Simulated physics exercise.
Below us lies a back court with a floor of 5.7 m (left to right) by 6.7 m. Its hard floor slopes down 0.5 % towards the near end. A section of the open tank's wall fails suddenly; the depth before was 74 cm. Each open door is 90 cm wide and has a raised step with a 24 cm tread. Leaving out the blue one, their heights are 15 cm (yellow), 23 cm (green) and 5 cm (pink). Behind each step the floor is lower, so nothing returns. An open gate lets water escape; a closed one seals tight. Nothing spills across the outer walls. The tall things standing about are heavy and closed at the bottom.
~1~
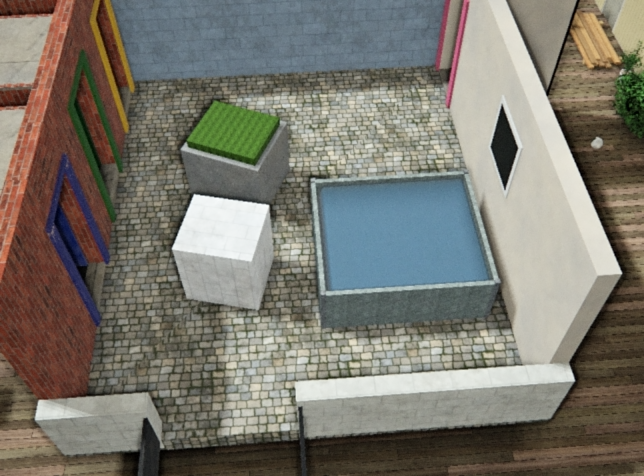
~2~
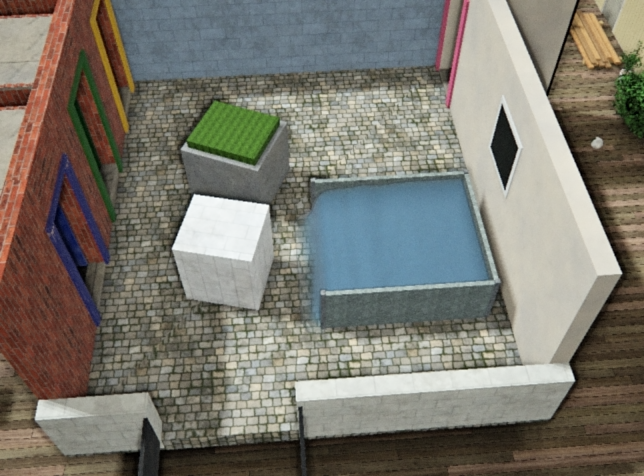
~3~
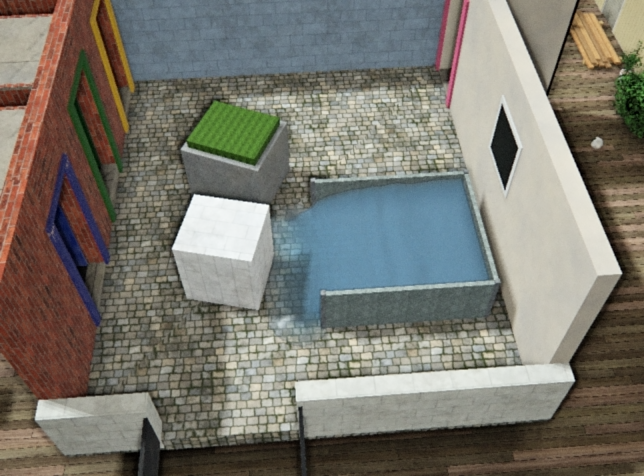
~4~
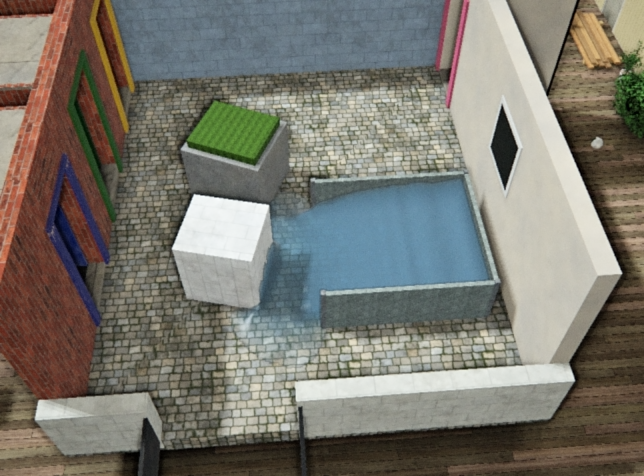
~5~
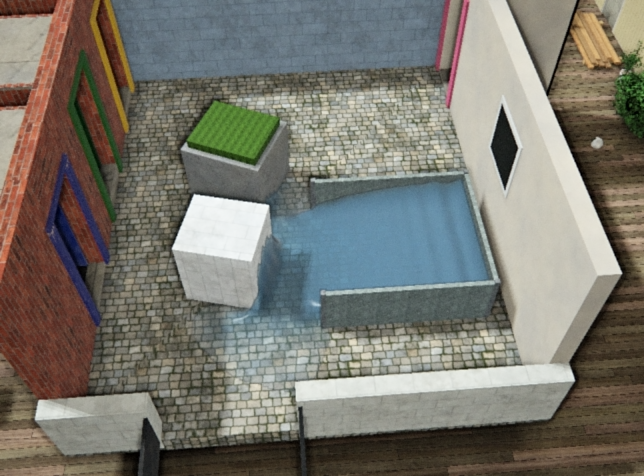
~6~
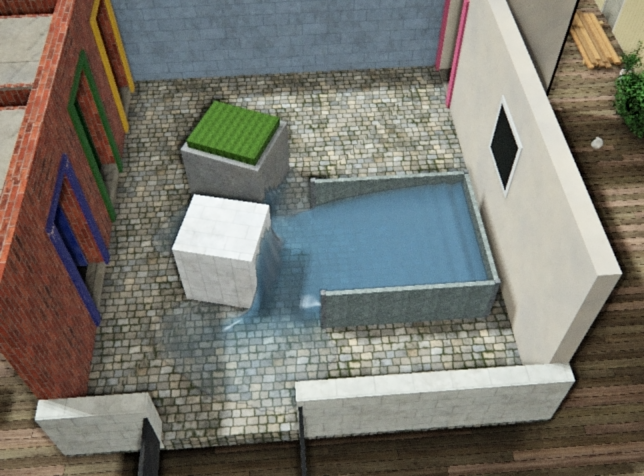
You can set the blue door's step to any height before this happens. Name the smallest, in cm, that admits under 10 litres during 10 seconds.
Close to 13 cm is just enough.
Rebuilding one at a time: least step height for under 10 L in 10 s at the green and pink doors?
Roughly 28 cm at green and 8.5 cm at pink.
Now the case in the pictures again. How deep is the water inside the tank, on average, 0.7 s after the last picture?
Some 38 cm.
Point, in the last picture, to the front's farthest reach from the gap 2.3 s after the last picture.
Near (134, 82).
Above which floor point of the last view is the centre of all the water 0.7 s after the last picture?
Around (326, 269).
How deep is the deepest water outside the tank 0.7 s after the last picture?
Roughly 52 cm.
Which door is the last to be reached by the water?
The pink one.
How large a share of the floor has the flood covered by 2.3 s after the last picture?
Near 75 per cent is wet.
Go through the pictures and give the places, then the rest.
In the first frame, the open tank at (399, 232) is whole and still, 74 cm deep; the blue door at (82, 248) is dry.
In the second frame, the front is at (307, 320), 0.3 m from the gap at (320, 259); 0.4 m2 of floor is wet, 74 cm left at the back.
In the third frame, the front is at (272, 308), 0.7 m from the gap at (320, 260); 1.4 m2 of floor is wet, 74 cm left at the back.
In the fourth frame, the front is at a hidden place, 1.3 m from the gap at (320, 261); 2.5 m2 of floor is wet, 74 cm left at the back.
In the fifth frame, the gap is at (320, 261), the front 1.8 m out at a hidden place; the back of the open tank holds 68 cm.
In the sixth frame, water pours out at (320, 261) and has run 2.4 m, to (162, 247); about 7 cm deep outside, 62 cm at the back; 1.1 m in a straight line remain to the blue door at (82, 248).
Then, 0.7 s after the last picture water covers 35 % of the floor, deepest (52 cm) near (265, 216); it has not reached the blue door.
Then, 2.3 s after the last picture water covers 75 % of the floor, deepest (26 cm) near (98, 327); 15 cm at the blue door, 11 litres in over its 8 cm step.
Then, 9.3 s after the last picture water covers 100 % of the floor, deepest (12 cm) near (491, 279); 4 cm at the blue door, 35 litres in over its 8 cm step.
At the blue door as built, the water peaked near 15 cm, 2.3 s after the last picture.
With a step of 11.5 cm, 15 litres would have come in within the 10 s; with 15.5 cm, 5 litres. So under 10 litres takes about 13 cm.
